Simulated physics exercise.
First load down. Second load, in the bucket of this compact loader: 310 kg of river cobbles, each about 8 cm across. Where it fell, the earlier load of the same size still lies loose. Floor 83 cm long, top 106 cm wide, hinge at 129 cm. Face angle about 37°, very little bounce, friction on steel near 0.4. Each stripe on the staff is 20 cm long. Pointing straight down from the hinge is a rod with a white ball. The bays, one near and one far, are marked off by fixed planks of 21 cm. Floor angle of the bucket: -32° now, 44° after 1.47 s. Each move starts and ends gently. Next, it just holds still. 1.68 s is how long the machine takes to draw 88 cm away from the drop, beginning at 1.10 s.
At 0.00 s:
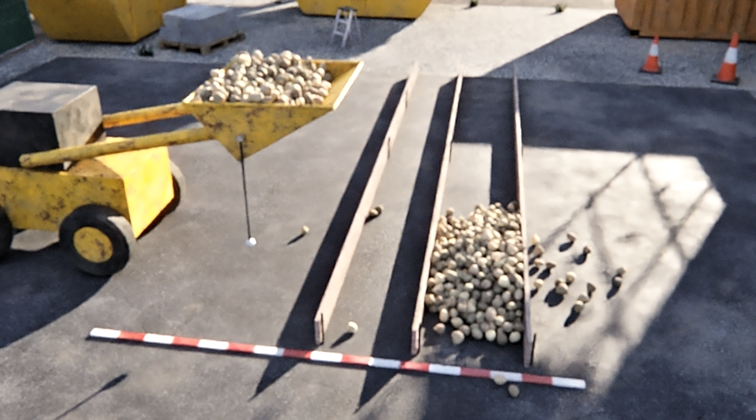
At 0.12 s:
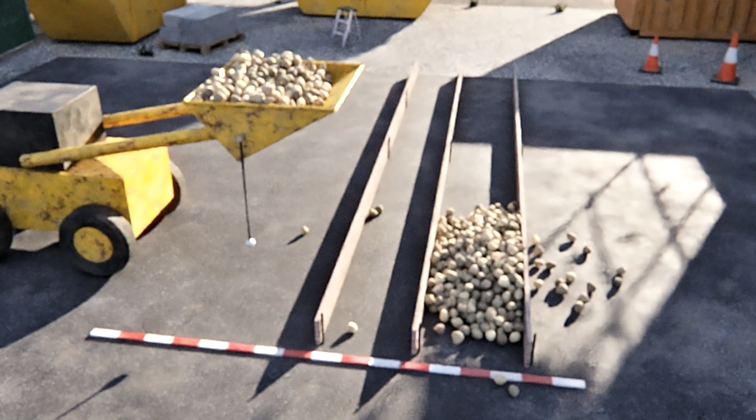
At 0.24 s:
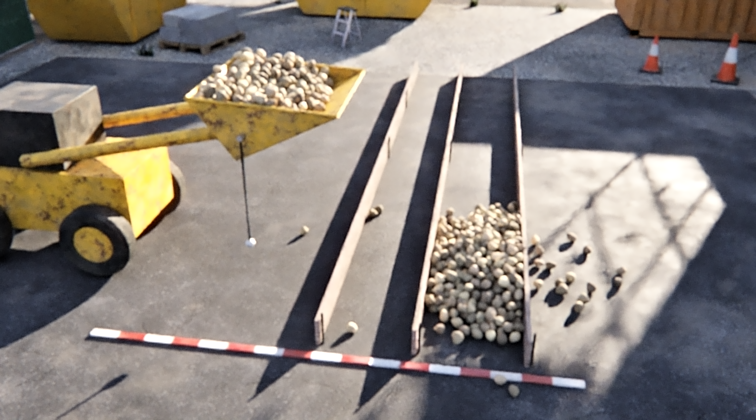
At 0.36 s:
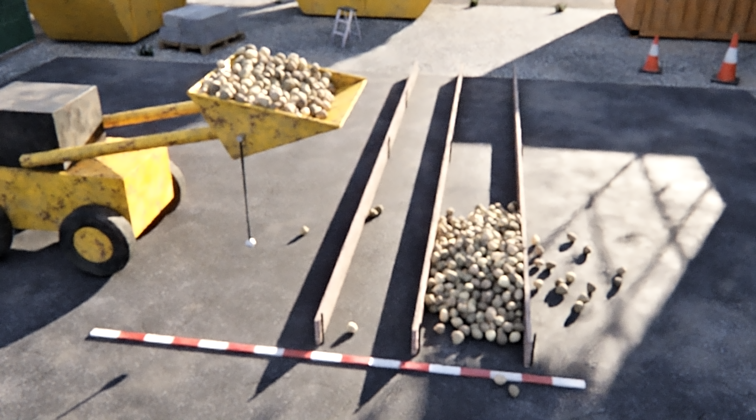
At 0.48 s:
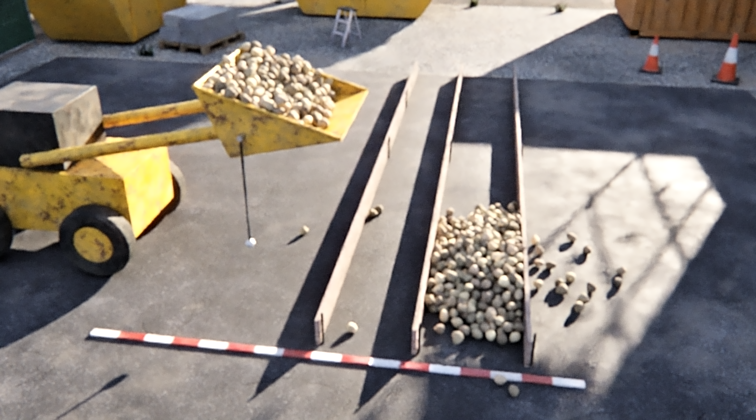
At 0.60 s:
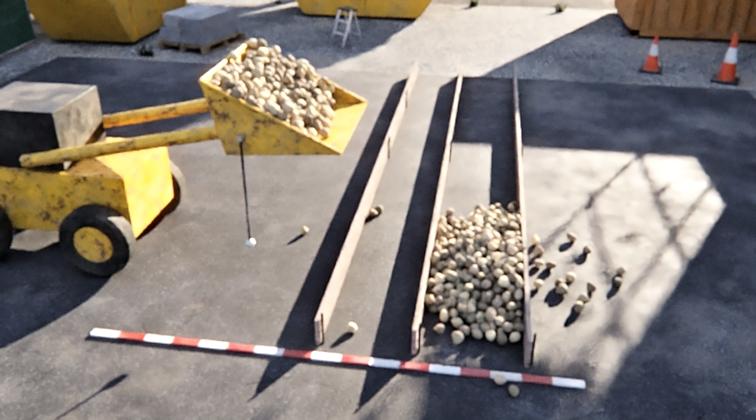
In a sunlit paved yard, a yellow loader slowly tilting its raised bucket of pale stones forward beside three long boards.
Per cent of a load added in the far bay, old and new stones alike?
Around 0 %.
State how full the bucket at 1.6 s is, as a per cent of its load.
It still holds about 15 per cent.
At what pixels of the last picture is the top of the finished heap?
Note: Crest near (495, 246).
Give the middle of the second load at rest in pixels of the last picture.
Roughly at (358, 256) in the last picture.
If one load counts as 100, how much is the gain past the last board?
That comes to about 0 % of a load.
After 1.1 s the floor is at 32°; in per cent of one load, 97 in the bucket, 2 short of the bays, 1 in the near bay, 97 in the far bay, 3 past the last board; the foremost stones are at (590, 275).
After 1.6 s the floor is at 44°; in per cent of one load, 16 in the bucket, 42 short of the bays, 43 in the near bay, 97 in the far bay, 3 past the last board; the foremost stones are at (590, 275).
After 3.2 s the floor is at 44°; in per cent of one load, 0 in the bucket, 45 short of the bays, 55 in the near bay, 97 in the far bay, 3 past the last board; the foremost stones are at (590, 275).
After 5.7 s the floor is at 44°; in per cent of one load, 0 in the bucket, 45 short of the bays, 55 in the near bay, 97 in the far bay, 3 past the last board; the foremost stones are at (590, 275). Net gain in the far bay, 0.
